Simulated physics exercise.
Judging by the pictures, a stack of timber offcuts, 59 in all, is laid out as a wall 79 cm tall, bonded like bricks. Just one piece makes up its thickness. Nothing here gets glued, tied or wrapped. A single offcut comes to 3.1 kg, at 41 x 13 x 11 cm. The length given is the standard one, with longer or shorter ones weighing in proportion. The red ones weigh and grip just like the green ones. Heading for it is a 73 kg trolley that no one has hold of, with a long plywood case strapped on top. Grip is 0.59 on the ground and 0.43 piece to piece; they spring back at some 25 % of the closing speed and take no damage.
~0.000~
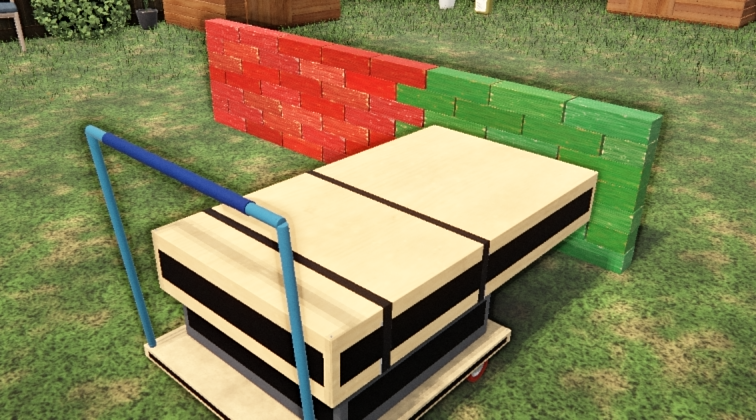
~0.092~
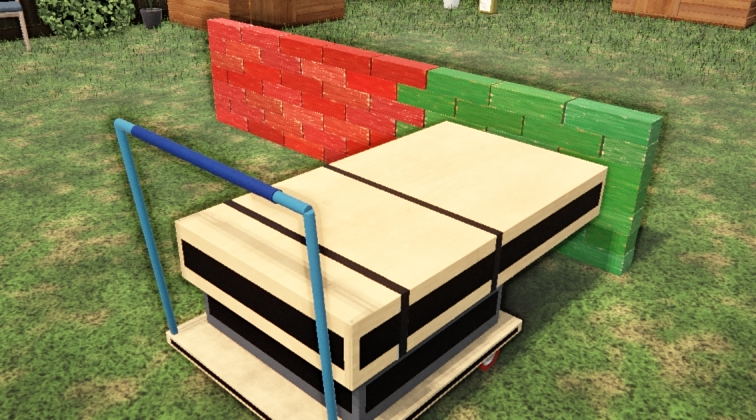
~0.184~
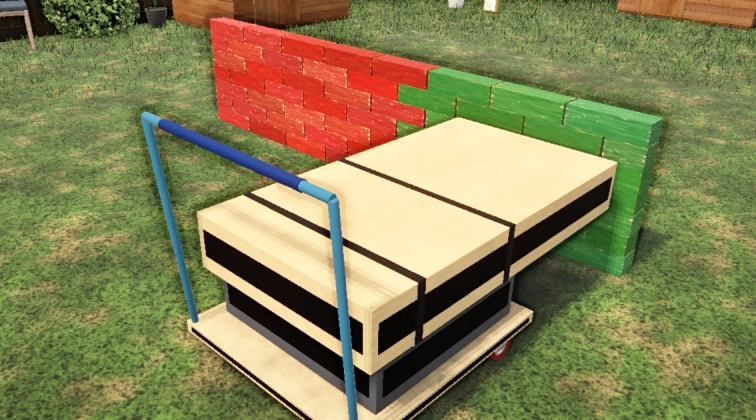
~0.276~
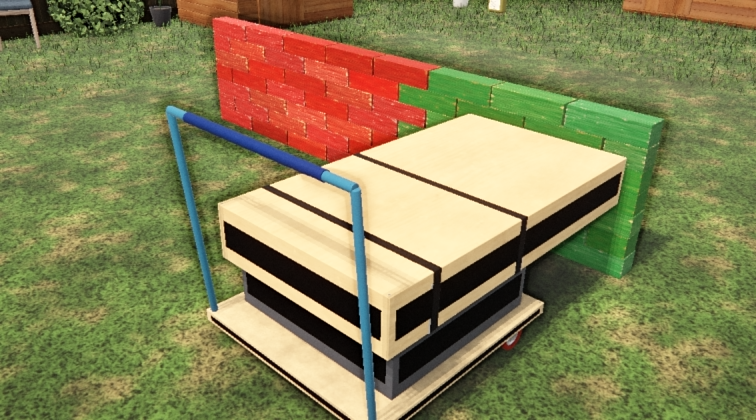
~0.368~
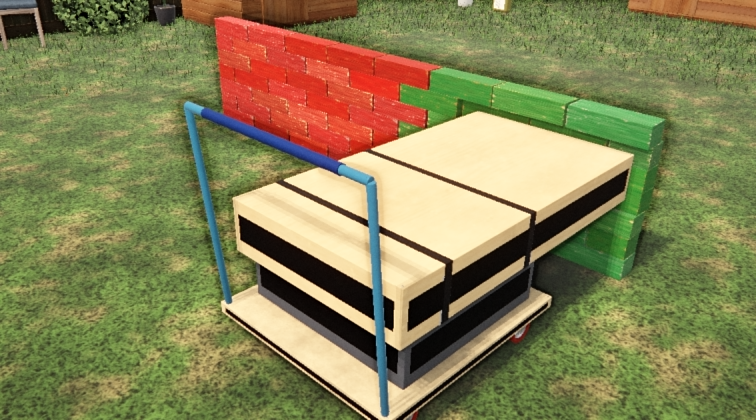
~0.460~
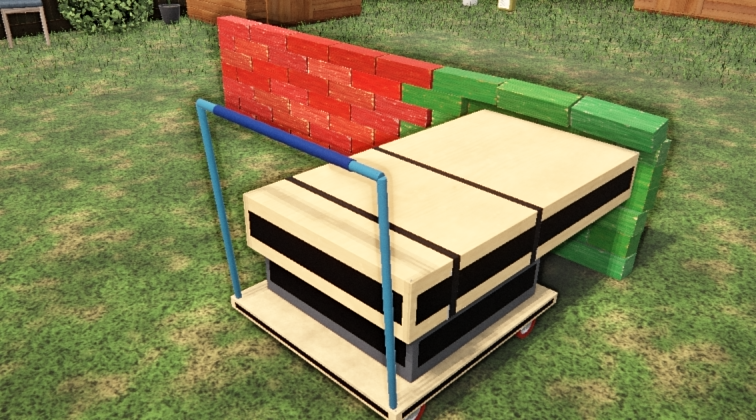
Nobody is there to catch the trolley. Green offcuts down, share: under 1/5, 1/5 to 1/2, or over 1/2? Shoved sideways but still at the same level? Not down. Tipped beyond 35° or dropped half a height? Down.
Over 1/2.
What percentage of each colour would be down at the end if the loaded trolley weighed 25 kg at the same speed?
You'd get red 0 and green 0 percent.
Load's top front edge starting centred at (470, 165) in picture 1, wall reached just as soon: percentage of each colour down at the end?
Red 0%, green 70%.
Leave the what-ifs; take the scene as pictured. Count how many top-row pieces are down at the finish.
The number is 4.
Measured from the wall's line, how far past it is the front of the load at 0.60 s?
It is some 15 centimetres past it.
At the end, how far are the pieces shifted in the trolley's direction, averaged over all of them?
Around 15 centimetres.
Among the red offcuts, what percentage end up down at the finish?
0 percent of the red ones.
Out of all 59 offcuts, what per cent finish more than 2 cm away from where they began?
Result: 30 per cent.
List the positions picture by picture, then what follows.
In the first frame (pixels give the middle of a visible side; the camera moves round a little), load (589, 191) 34 cm short of the wall; top green offcut (525, 104); top red offcut (345, 61); none has stirred.
In the second frame, load (599, 186) 23 cm short of the wall; top green offcut (525, 105).
In the third frame, load (609, 181) 13 cm short of the wall; top green offcut (525, 105).
In the fourth frame, load (618, 176) 36 mm short of the wall; top green offcut (526, 106).
In the fifth frame, load (626, 172) 40 mm into the wall's line; top green offcut (526, 106); movement in 9 of them.
In the sixth frame, load (631, 170) 10 cm into the wall's line; top green offcut (531, 107) 12° from how it stood; top red offcut (351, 60); steepest lean 17°, the offcut at (610, 130); movement in 18 of them.
After 0.60 s, load 16 cm past the wall's line, still rolling; 1 of the 24 green offcuts down (1 of 59 in all colours); top green offcut 59° from how it stood, 45 mm lower.
After 0.80 s, load 23 cm past the wall's line, still rolling; 13 of the 24 green offcuts down (13 of 59 in all colours); top green offcut 33° from how it stood, 13 cm lower.
After 1.10 s, load 32 cm past the wall's line, still rolling; 16 of the 24 green offcuts down (17 of 59 in all colours); top green offcut 6° from how it stood, 52 cm lower.
In the end (1.7 s), load 45 cm past the wall's line, still rolling; 16 of the 24 green offcuts down (17 of 59 in all colours); top green offcut 55 cm lower; top red offcut unmoved. That is 67 per cent. From the last view, middles, top green offcut near (546, 178), top red offcut near (359, 59).
